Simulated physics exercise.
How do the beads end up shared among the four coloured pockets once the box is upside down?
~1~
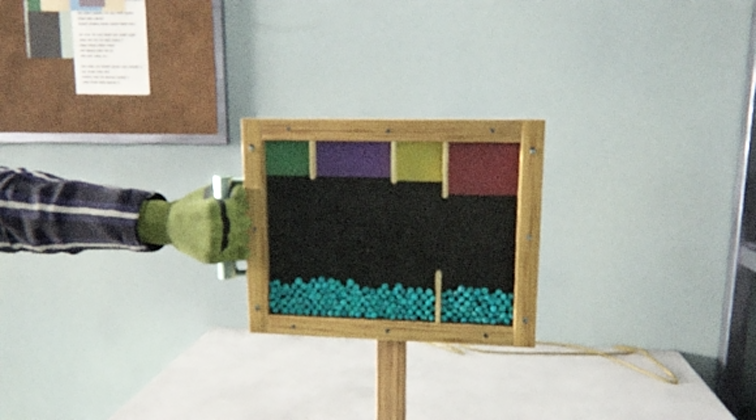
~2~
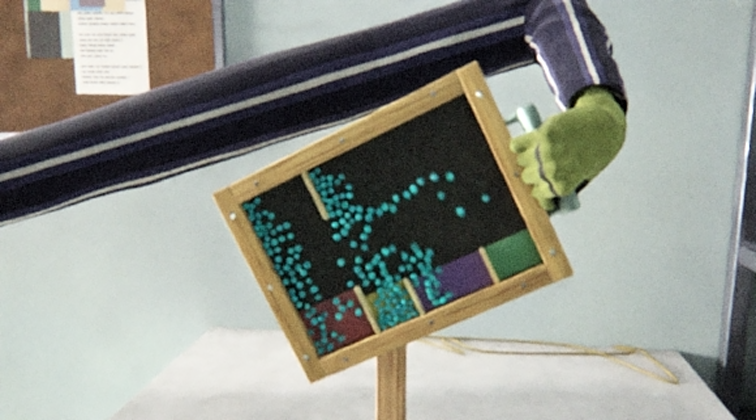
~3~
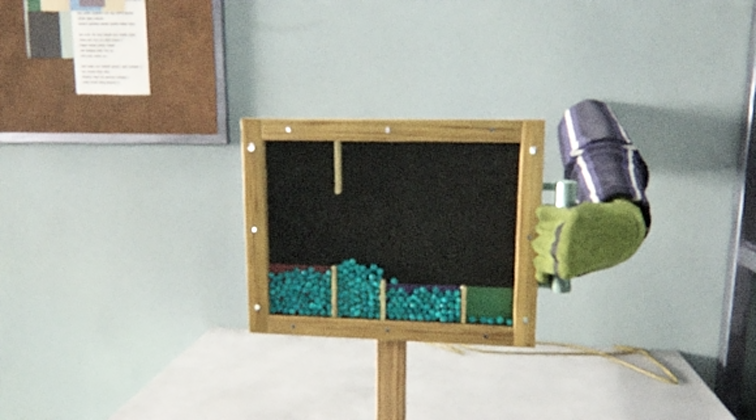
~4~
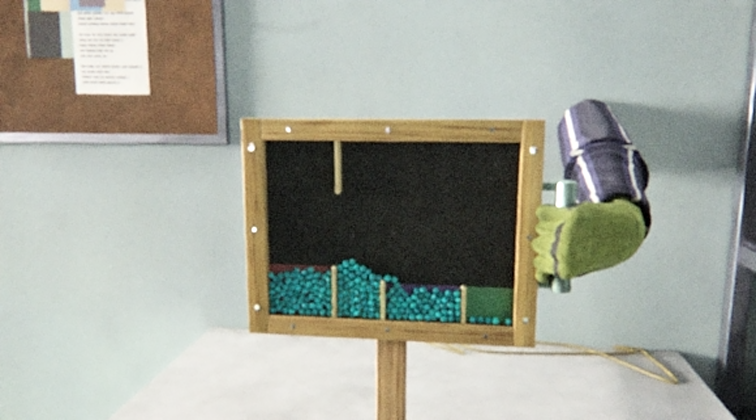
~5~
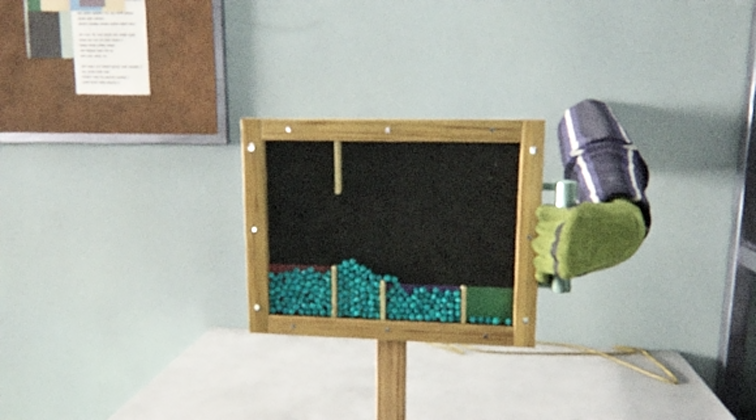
The red, yellow and purple pockets each end up with a substantial share of the beads. The green pocket gets only a small scattering.
